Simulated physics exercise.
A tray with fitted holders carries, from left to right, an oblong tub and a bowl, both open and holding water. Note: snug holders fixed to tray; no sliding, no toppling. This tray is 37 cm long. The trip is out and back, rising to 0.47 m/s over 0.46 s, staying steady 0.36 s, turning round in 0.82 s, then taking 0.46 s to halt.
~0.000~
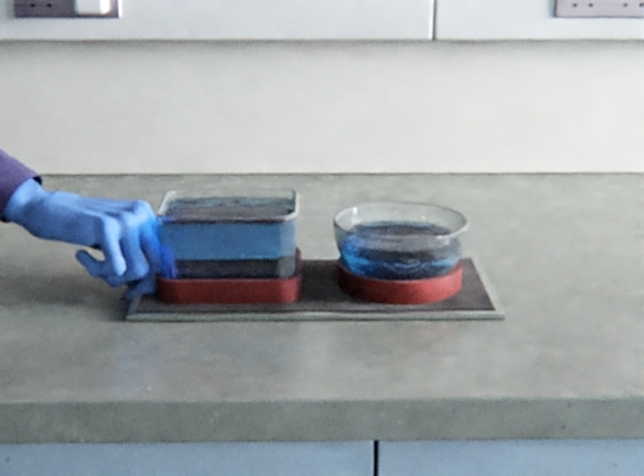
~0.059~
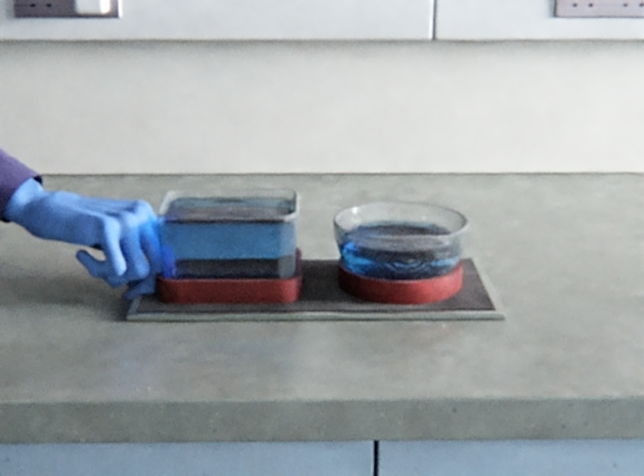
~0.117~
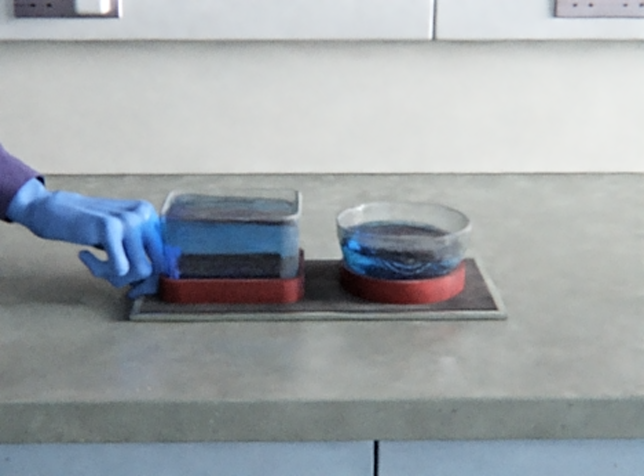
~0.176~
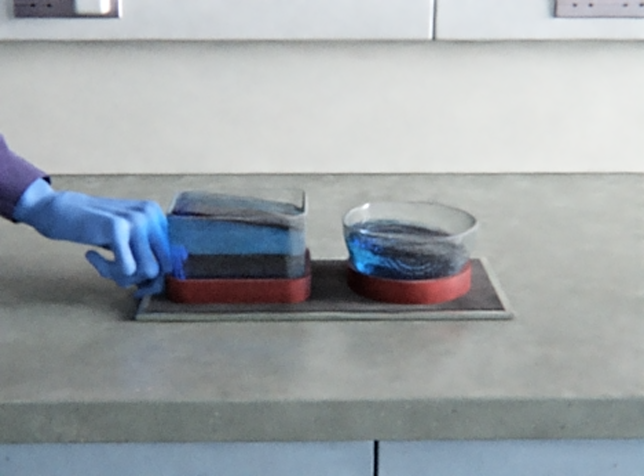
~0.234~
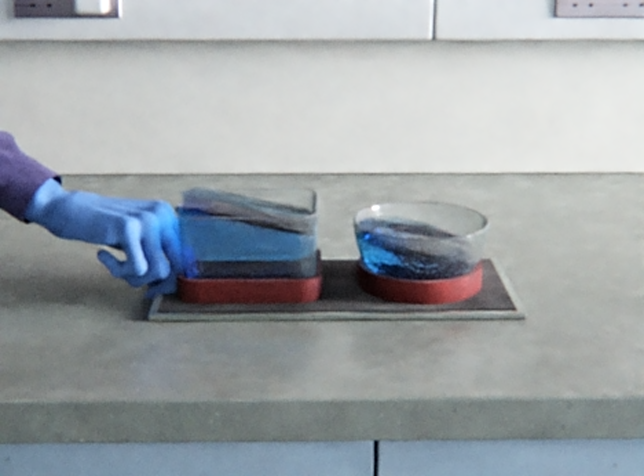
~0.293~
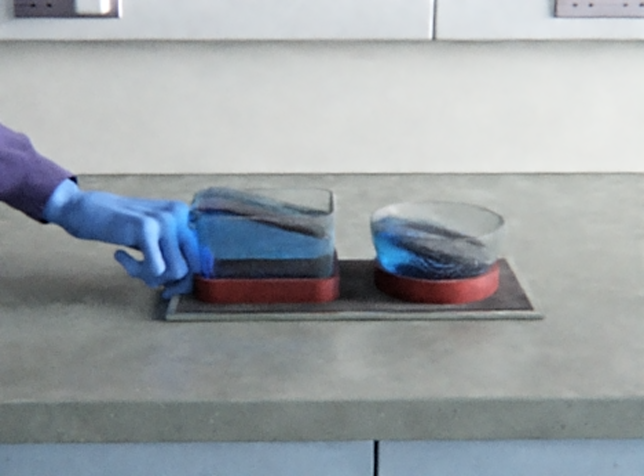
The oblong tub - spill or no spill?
It runs over.
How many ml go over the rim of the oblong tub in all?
I'd put it near 30 ml.
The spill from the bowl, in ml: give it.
Estimated volume: Some 0 ml.
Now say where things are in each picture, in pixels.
In the first picture, it has moved 0.0 cm; in the oblong tub the surface runs from (165, 208) to (295, 208), rim (296, 205); in the bowl the surface runs from (338, 236) to (461, 236), rim (466, 222); the water in the oblong tub stands 5 mm below the rim.
In the second picture, it has moved 0.0 cm; in the oblong tub the surface runs from (166, 208) to (294, 209).
In the third picture, it has moved 0.3 cm; in the oblong tub the surface runs from (167, 205) to (297, 211).
In the fourth picture, it has moved 1.0 cm; in the oblong tub the surface runs from (173, 200) to (303, 215).
In the fifth picture, it has moved 2.1 cm; in the oblong tub the surface runs from (185, 200) to (314, 220).
In the sixth picture, it has moved 3.8 cm; in the oblong tub the surface runs from (202, 200) to (331, 221); in the bowl the surface runs from (373, 222) to (491, 247).
By 0.81 s the tray moves at 0.47 m/s; losses from the left are 20, 0 ml.
By 1.32 s the tray moves at 0.16 m/s; losses from the left are 31, 0 ml.
By 1.83 s the tray moves at 0.29 m/s; losses from the left are 31, 0 ml.
By 2.35 s the tray moves at 0.00 m/s; losses from the left are 31, 0 ml.
At rest losses from the left are 31, 0 ml.
